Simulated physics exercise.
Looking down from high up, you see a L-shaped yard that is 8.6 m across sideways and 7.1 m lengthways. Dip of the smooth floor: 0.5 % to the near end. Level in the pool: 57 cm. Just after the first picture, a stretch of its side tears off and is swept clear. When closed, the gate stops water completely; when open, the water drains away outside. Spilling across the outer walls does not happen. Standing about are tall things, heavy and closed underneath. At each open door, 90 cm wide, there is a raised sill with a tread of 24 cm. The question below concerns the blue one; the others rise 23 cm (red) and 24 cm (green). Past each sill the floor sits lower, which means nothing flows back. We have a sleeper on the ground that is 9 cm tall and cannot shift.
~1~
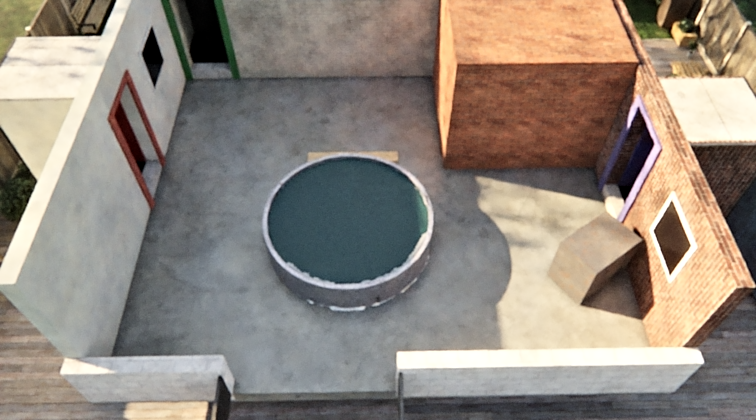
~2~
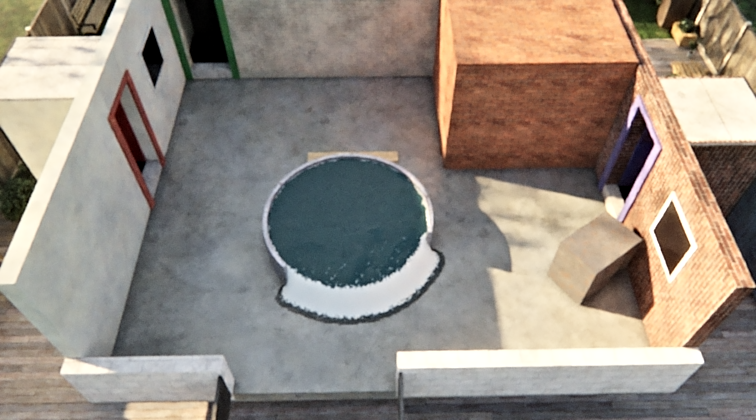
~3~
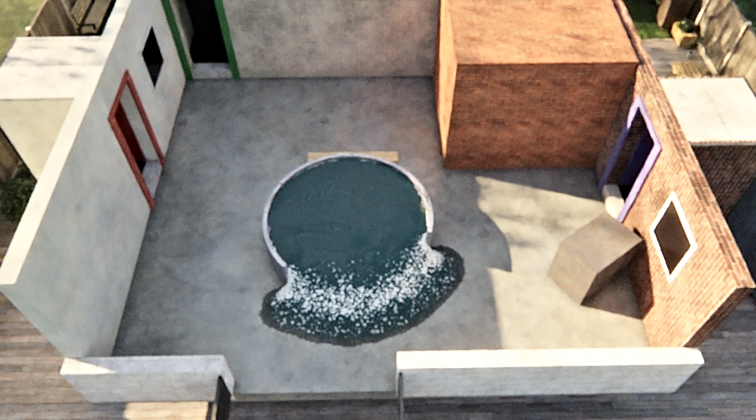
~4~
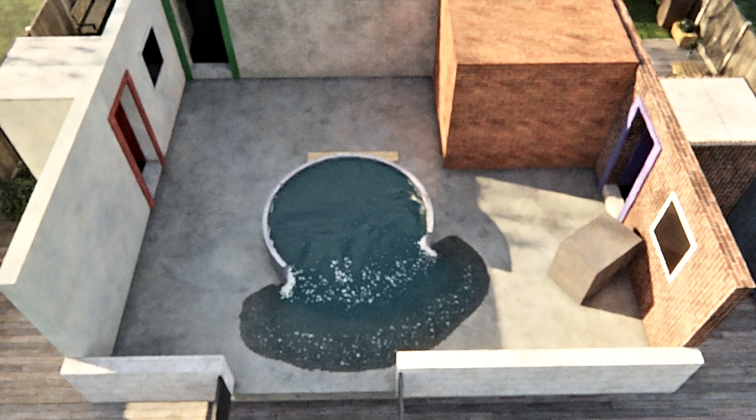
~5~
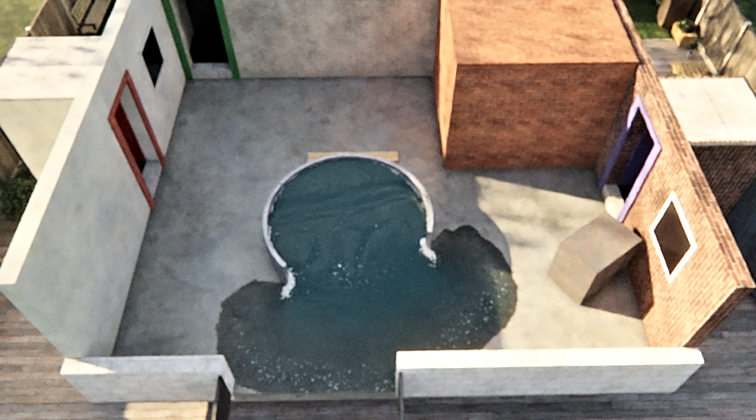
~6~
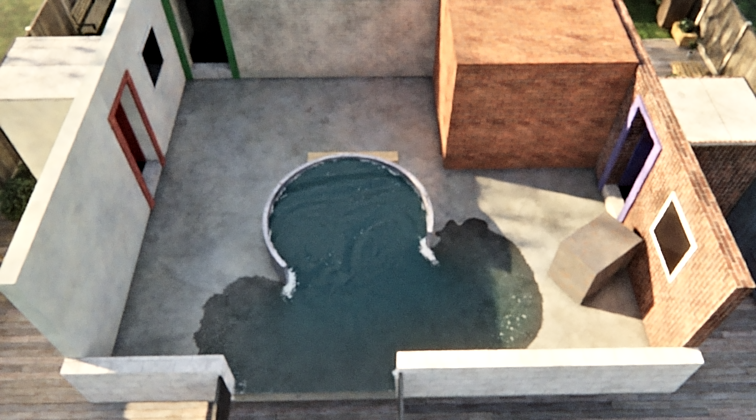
A round pool in a walled yard breaks open in front and water spreads across the floor.
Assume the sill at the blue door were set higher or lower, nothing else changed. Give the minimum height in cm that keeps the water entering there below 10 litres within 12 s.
It would need to be at least 6 cm high.
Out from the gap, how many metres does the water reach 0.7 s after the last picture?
Roughly 4.6 m.
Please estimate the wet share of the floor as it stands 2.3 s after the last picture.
Roughly 30 percent of the floor.
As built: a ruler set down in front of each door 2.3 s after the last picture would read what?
In cm: Red 0, blue 4, green 0.
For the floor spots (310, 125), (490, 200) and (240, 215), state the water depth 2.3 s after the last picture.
About 0, 0 and 0 cm respectively.
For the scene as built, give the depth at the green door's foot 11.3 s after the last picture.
About 0.0 cm.
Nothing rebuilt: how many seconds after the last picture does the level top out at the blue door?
The level tops out around 10.0 s.
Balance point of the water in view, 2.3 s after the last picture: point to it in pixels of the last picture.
(418, 291).
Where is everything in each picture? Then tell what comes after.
The first picture shows the pool at (348, 218) is whole and still, 57 cm deep; the blue door at (625, 175) is dry.
In the second picture, the gap is at (370, 297), the front 0.3 m out at (284, 302); the back of the pool holds 57 cm.
In the third picture, water pours out at (370, 298) and has run 0.7 m, to (271, 321); about 9 cm deep outside, 57 cm at the back.
In the fourth picture, the gap is at (370, 299), the front 1.2 m out at (261, 349); the back of the pool holds 57 cm.
In the fifth picture, the gap is at (370, 299), the front 1.7 m out at a hidden place; the back of the pool holds 57 cm.
In the sixth picture, water pours out at (370, 299) and has run 2.1 m, to (532, 330); about 5 cm deep outside, 55 cm at the back; the blue door at (625, 175), 4.9 m from the gap, is still 2.2 m from the nearest water.
Then, 0.7 s after the last picture water covers 25 % of the floor, deepest (34 cm) near (420, 375); it has not reached the blue door.
Then, 2.3 s after the last picture water covers 30 % of the floor, deepest (44 cm) near (623, 281); 4 cm at the blue door, 0 litres in over its 21 cm sill.
Then, 11.3 s after the last picture water covers 70 % of the floor, deepest (10 cm) near (618, 263); 8 cm at the blue door, 0 litres in over its 21 cm sill.
At the blue door as built, the water peaked near 9 cm, 10.1 s after the last picture.
Run again over the same 12 s with other heights there, 19 litres in over 5 cm, 4 litres over 7 cm. The limit of 10 litres is kept from about 6 cm up.
